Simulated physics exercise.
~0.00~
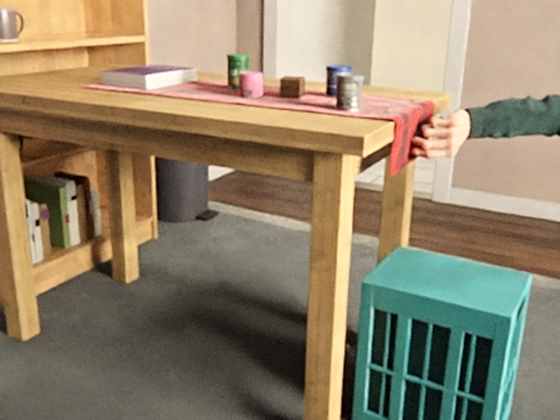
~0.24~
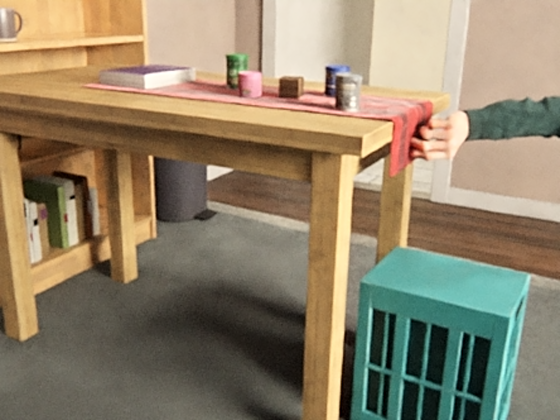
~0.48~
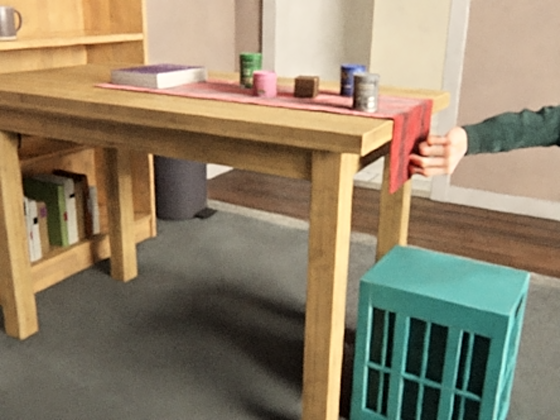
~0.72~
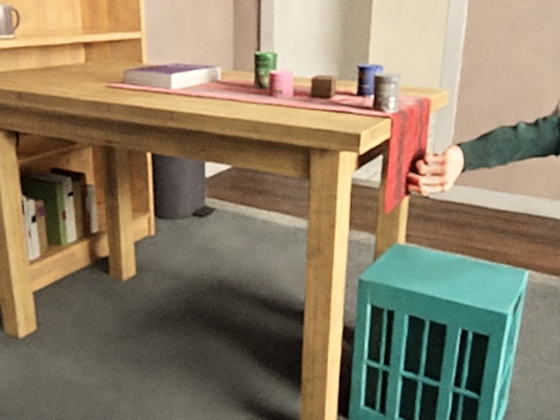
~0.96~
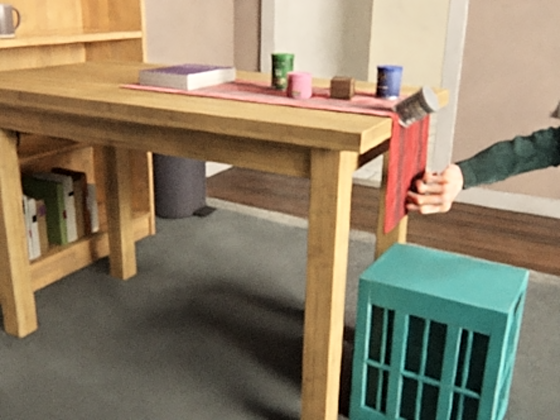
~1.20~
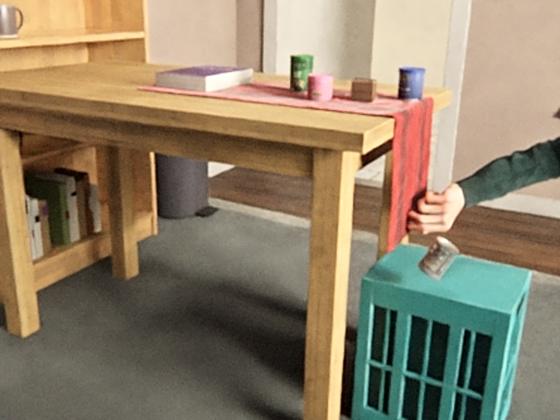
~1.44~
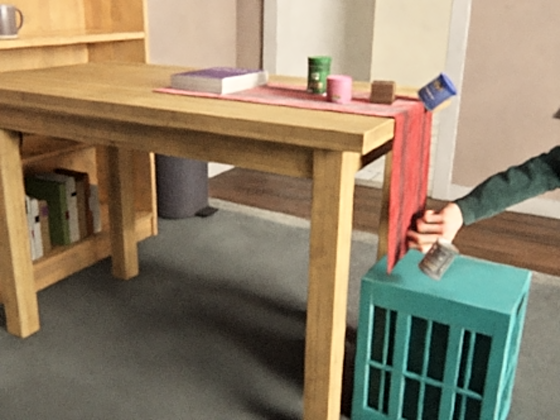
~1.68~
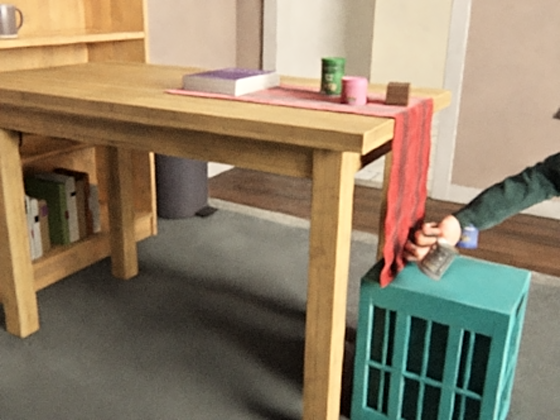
At a wooden table in a room, a hand pulled a red cloth down over the right edge, drawing along a book and small items, until the grey can and then the blue can dropped off toward the turquoise crate, leaving three little things and the book on top.
